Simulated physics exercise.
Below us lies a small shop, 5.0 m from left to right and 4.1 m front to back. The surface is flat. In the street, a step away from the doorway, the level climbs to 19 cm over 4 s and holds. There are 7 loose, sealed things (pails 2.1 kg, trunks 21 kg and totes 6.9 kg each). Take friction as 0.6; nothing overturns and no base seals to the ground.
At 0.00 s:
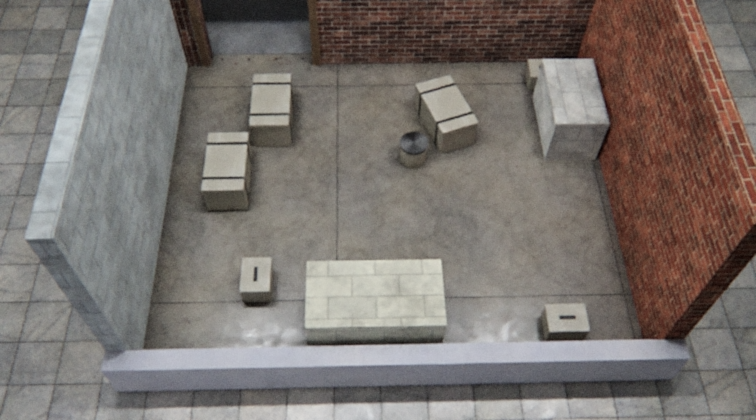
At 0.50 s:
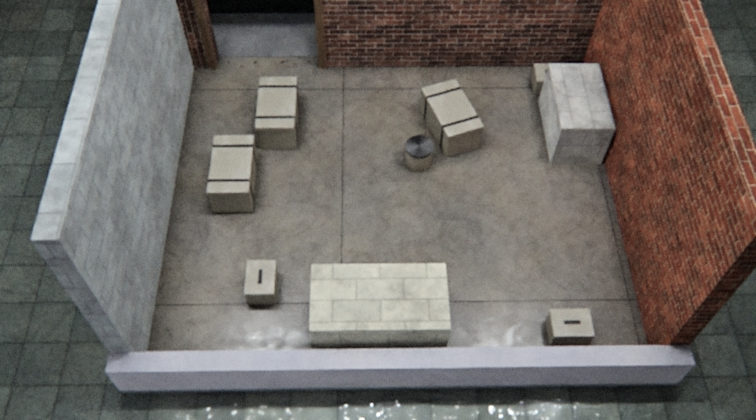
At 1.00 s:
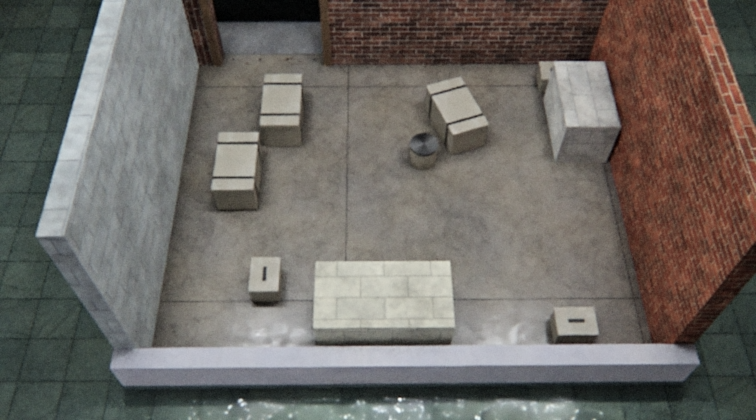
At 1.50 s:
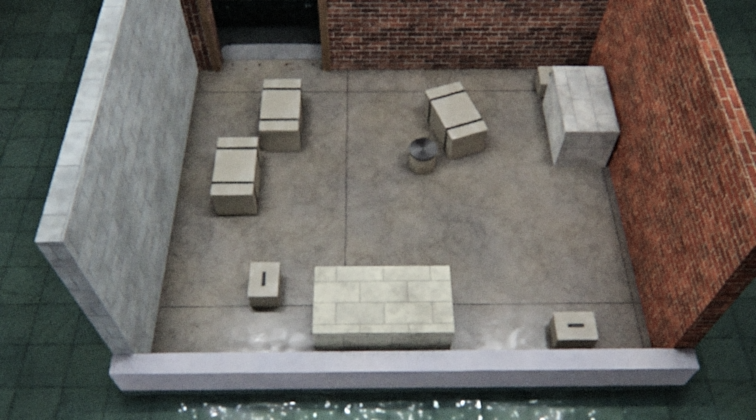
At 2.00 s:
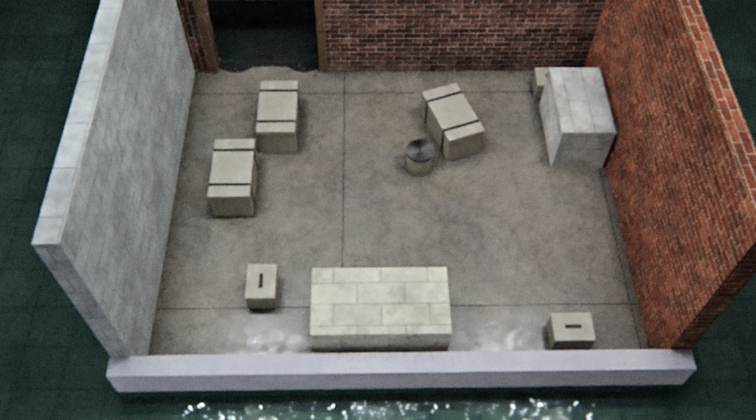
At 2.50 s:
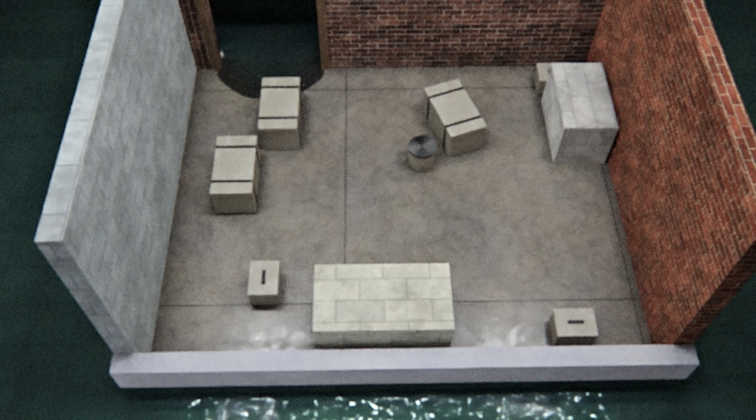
In a small walled shop seen from above, dark green water rose over the paving outside, then began creeping in through the doorway at the back, while the boxes and round container inside stayed put.
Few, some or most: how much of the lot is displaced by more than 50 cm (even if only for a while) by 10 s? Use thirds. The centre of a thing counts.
That comes to one to two thirds.
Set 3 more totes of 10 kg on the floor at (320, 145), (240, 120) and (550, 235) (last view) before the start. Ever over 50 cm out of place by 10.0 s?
In that order: More, over, less.
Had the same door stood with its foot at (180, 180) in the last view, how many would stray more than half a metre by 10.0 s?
In that case 4 of them.
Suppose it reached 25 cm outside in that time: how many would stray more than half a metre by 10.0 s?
In that case 4 of them.
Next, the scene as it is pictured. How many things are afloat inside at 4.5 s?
0 of them.
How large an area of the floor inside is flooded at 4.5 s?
About 4.5 m2.
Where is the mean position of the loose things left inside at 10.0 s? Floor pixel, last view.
Near (440, 236).
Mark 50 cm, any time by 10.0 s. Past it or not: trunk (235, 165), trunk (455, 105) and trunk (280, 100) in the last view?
In that order: More, under, over.
After 3.5 s 0 of 7 are over 50 cm from their spots; 0 afloat.
After 4.5 s 0 of 7 are over 50 cm from their spots; 0 afloat.
After 7.0 s 3 of 7 are over 50 cm from their spots; 1 afloat.
After 10.0 s 3 of 7 are over 50 cm from their spots, and 3 have been at some point; 3 afloat.
